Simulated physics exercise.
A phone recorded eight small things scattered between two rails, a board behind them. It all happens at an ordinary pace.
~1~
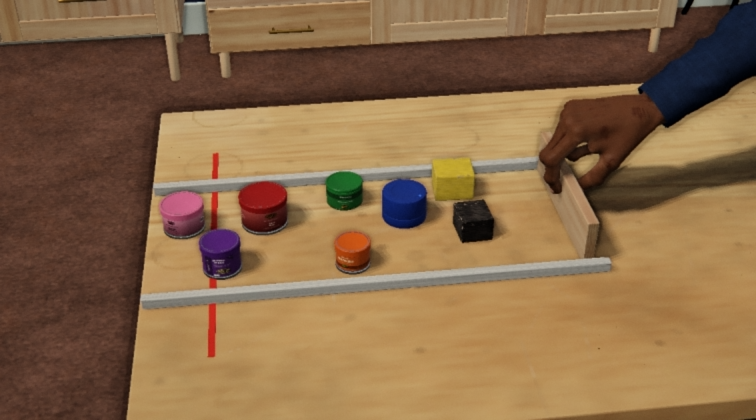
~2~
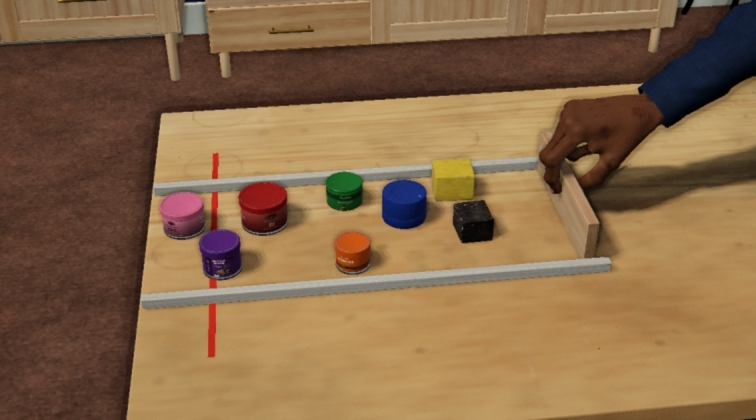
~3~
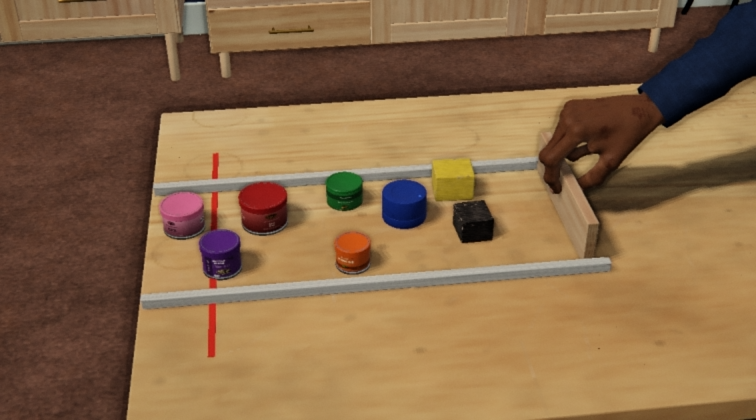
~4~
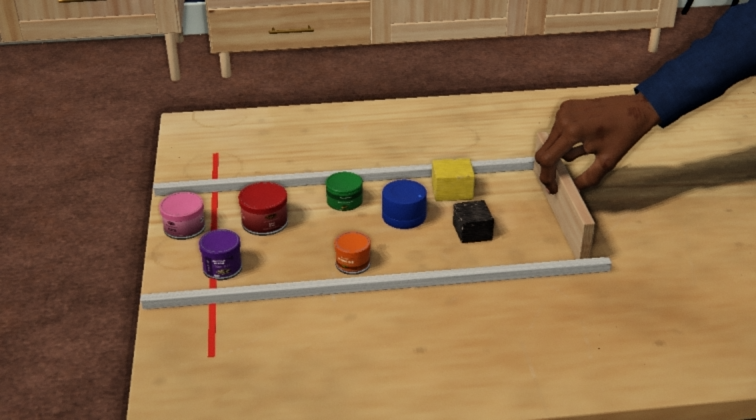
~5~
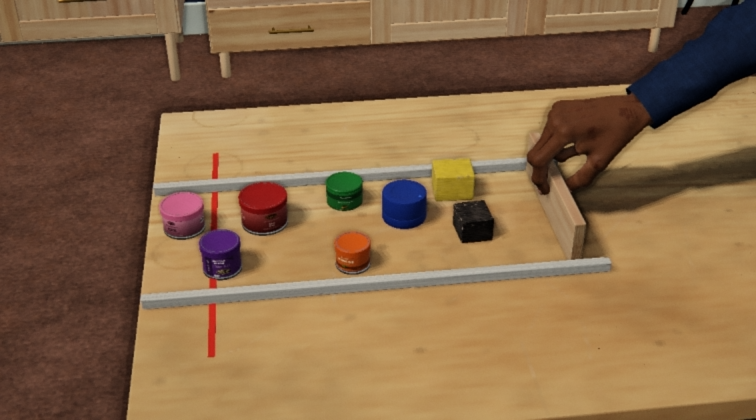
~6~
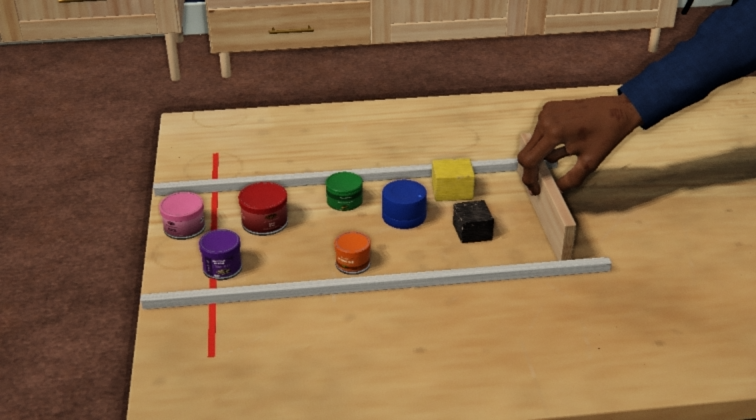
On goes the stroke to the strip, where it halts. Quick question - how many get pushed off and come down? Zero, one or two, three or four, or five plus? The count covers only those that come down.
The number that tumble down is under three but above nil.
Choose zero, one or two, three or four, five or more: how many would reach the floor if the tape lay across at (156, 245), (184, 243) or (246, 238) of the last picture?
So in that order I'd say more than four; either three or four; one or two.
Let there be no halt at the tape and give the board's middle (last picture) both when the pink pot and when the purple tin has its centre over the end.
Middle approx. at (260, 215), then approx. at (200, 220).
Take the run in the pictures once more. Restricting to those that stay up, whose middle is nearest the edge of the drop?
Green tub.
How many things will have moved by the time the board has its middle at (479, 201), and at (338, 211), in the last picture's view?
At the first spot the count is 2, and at the second it is 6.
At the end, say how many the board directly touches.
It touches 4.
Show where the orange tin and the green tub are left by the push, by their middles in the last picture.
Looks like one lands around (194, 267), and the other around (155, 203).
Soon after, none off yet; pink pot at rest near (183, 216); purple tin at rest near (221, 255); red pot at rest near (264, 209).
At rest, the number that fall off is one or two; fallen, red pot and pink pot.
